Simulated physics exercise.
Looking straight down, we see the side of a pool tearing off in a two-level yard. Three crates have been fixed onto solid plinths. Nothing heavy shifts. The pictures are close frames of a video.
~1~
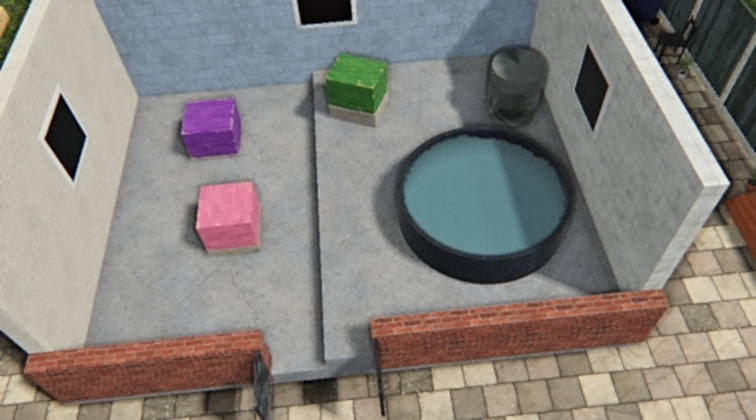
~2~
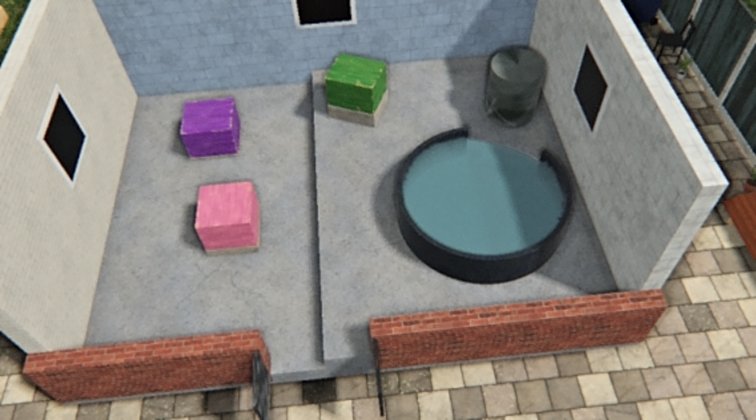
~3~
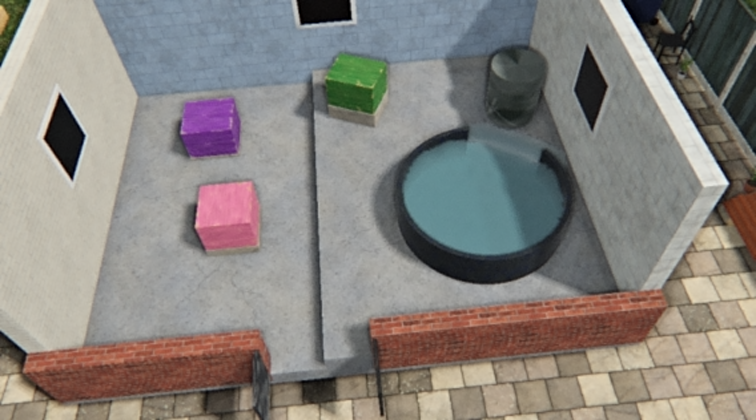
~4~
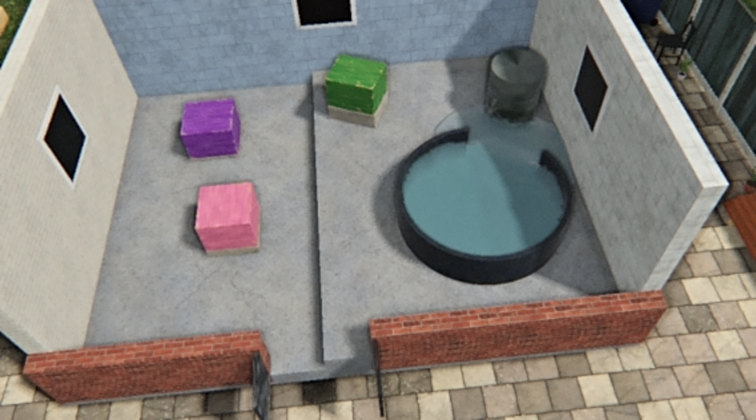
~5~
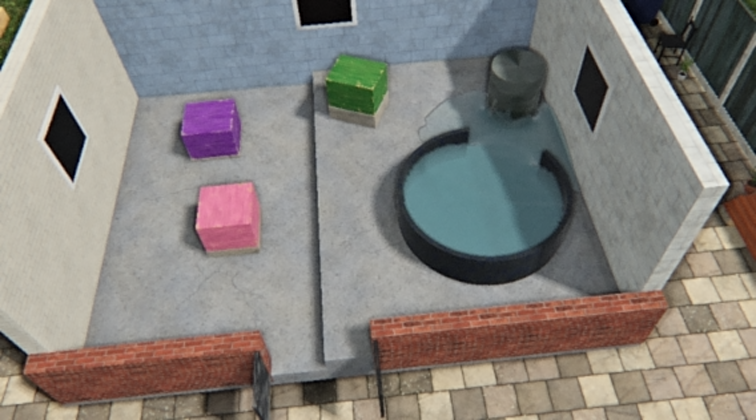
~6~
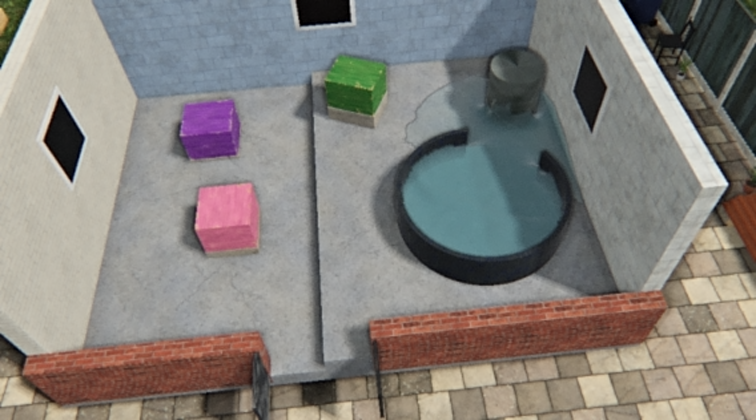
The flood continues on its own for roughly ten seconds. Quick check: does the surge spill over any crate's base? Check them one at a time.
Pink crate: Remains dry; purple crate: Becomes wet; green crate: Remains dry.
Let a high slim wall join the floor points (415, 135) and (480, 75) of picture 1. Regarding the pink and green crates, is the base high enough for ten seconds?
Result - pink crate: Not flooded; green crate: Not flooded.
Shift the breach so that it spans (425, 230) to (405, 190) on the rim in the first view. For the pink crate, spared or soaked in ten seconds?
One by one: Pink crate ends up wet.
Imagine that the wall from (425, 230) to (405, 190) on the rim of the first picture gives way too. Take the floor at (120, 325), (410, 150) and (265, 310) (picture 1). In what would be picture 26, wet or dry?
Sodden, then spared, then sodden.
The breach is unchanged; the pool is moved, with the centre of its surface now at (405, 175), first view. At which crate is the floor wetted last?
I'd go with the one in pink.
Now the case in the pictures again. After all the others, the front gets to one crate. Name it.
I say the pink one.
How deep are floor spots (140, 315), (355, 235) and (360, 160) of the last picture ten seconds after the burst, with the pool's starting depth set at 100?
The three come to near 18, 4 and 6 per cent respectively.
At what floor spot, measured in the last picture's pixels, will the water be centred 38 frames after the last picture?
I would point to (419, 168).
A moment on, water covers 15 % of the floor; the pink crate not reached, the purple crate not reached, the green crate not reached.
Next, water covers 20 % of the floor; the pink crate not reached, the purple crate not reached, the green crate water round its plinth.
Then, water covers 40 % of the floor; the pink crate not reached, the purple crate water round its plinth, the green crate water round its plinth.
Later, water covers 75 % of the floor; the pink crate water round its plinth, the purple crate water round its plinth, the green crate water round its plinth.
In the end, water covers 100 % of the floor; the pink crate stayed above the water, the purple crate was topped, the green crate stayed above the water.
